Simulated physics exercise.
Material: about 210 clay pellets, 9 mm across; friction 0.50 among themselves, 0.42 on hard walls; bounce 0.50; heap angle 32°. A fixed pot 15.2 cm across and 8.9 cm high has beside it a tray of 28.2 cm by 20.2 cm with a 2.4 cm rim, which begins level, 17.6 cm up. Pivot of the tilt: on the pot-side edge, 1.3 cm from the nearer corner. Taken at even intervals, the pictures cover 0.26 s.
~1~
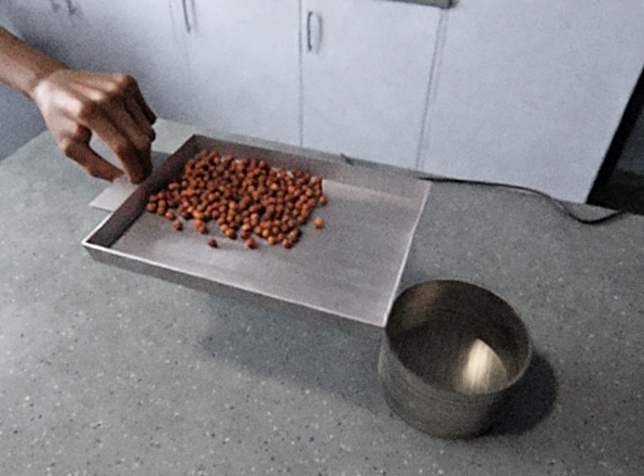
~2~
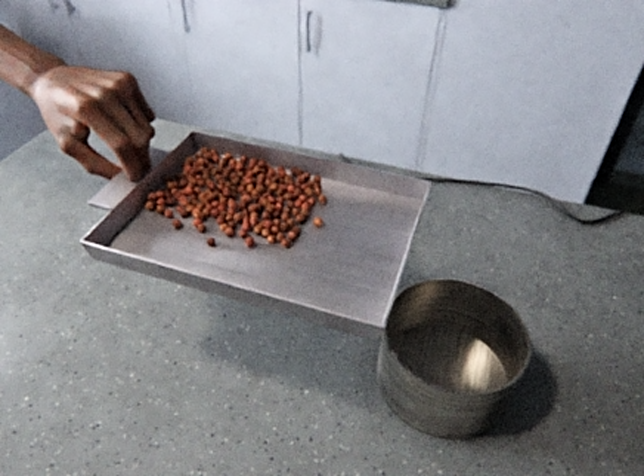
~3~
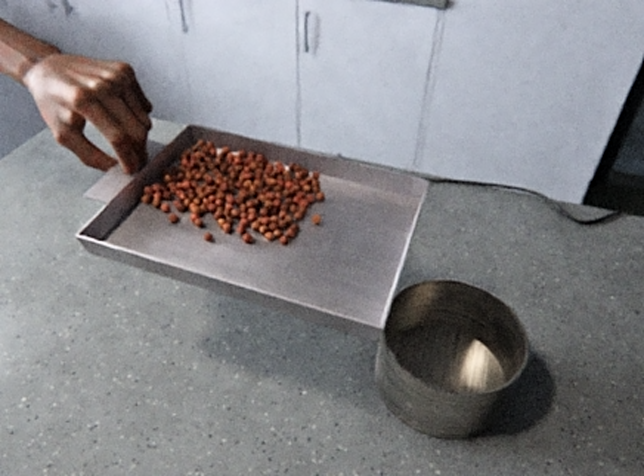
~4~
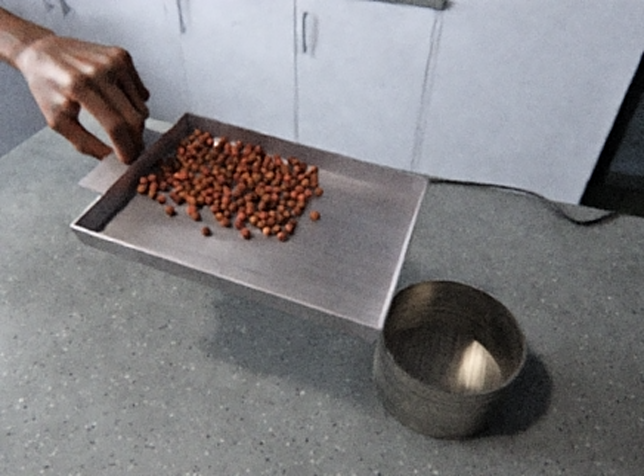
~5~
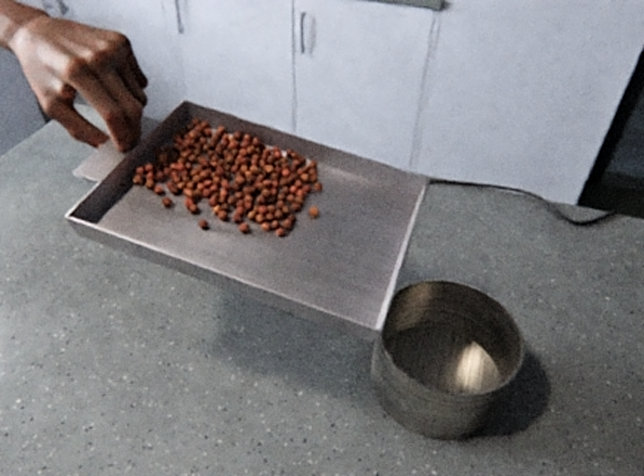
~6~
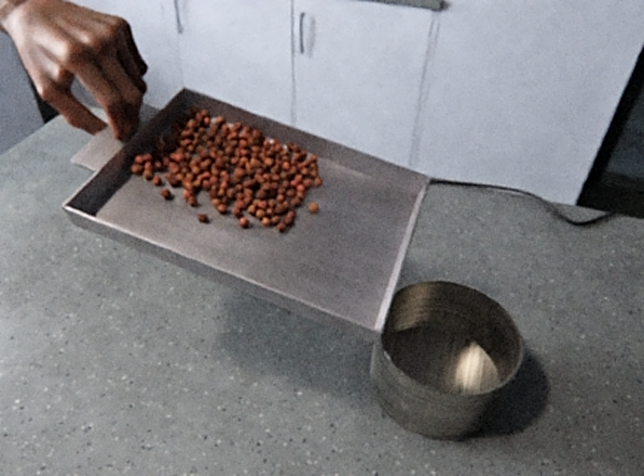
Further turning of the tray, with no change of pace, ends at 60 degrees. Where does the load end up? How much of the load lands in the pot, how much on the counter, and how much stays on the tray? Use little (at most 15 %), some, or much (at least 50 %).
Pot - little, counter - little, left on the tray - much.
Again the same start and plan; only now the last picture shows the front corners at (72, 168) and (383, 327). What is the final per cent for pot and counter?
Split: Pot = 20, counter = 15.
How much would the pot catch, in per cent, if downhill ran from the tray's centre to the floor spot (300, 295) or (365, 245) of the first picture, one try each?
First try: About 0 percent; second try: About 5 percent.
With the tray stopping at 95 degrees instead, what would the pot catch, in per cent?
In that case it comes to about 35 in a hundred.
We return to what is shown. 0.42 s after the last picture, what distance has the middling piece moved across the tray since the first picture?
Displacement on the tray: About 7 cm.
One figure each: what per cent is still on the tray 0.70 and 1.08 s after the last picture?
Roughly 95 then 90.
Then, 0.42 s after the last picture, tilt 35 degrees; the tray holds 100 %, the pot 0 %.
Then, 0.70 s after the last picture, tilt 50 degrees; the tray holds 95 %, the pot 0 %.
Then, 1.08 s after the last picture, tilt 60 degrees; the tray holds 90 %, the pot 5 %.
In the end, pot 5 %, counter 10 %, tray 90 %.
